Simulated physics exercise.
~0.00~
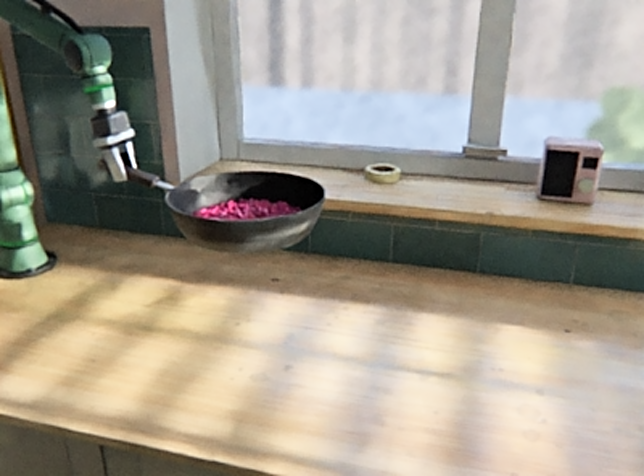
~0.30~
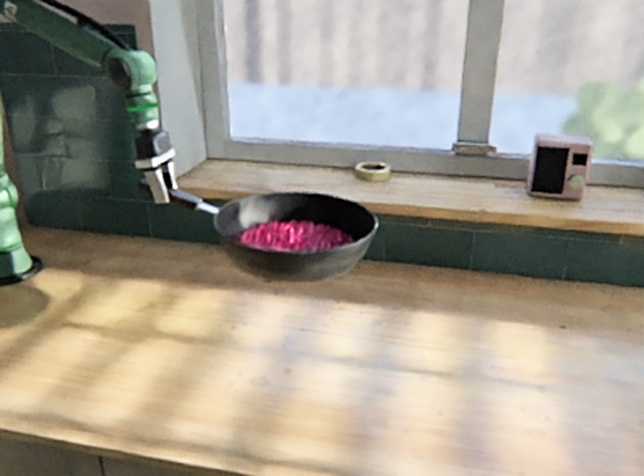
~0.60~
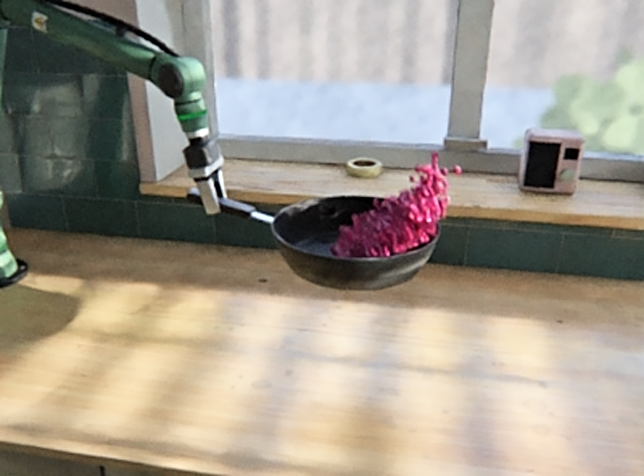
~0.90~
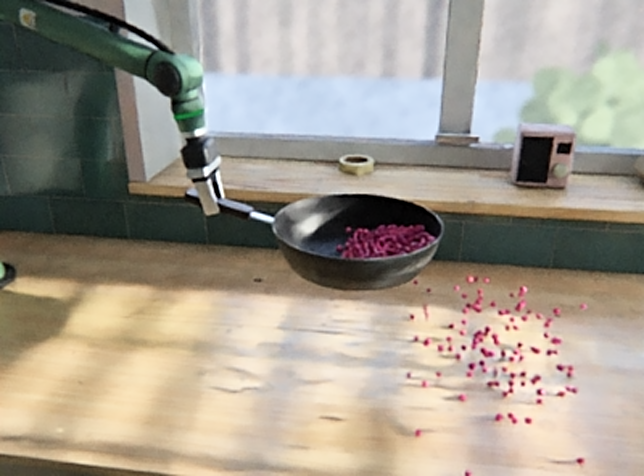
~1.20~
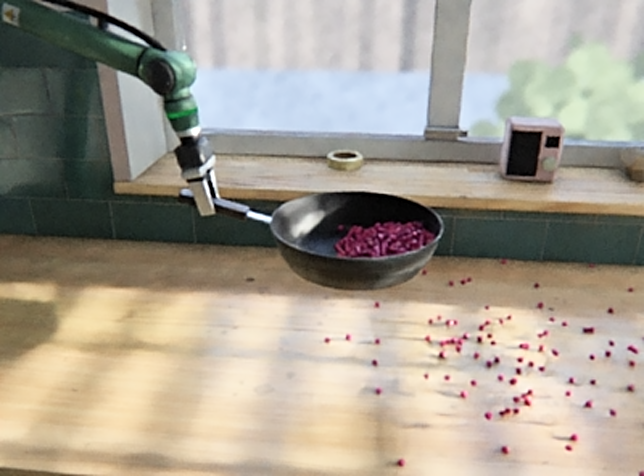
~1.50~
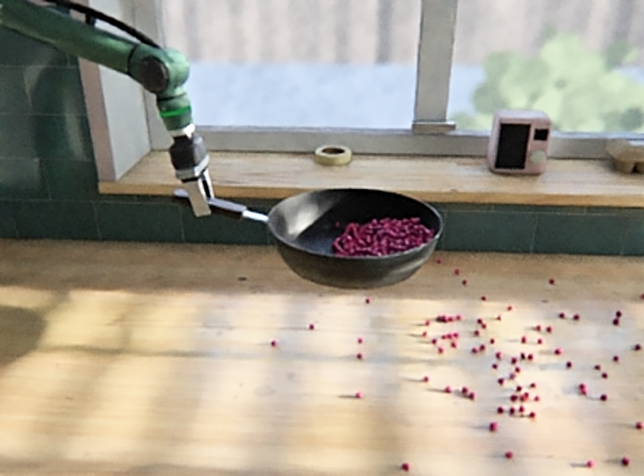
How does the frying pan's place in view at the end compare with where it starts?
The frying pan ends up farther to the right and slightly lower in view than where it starts.
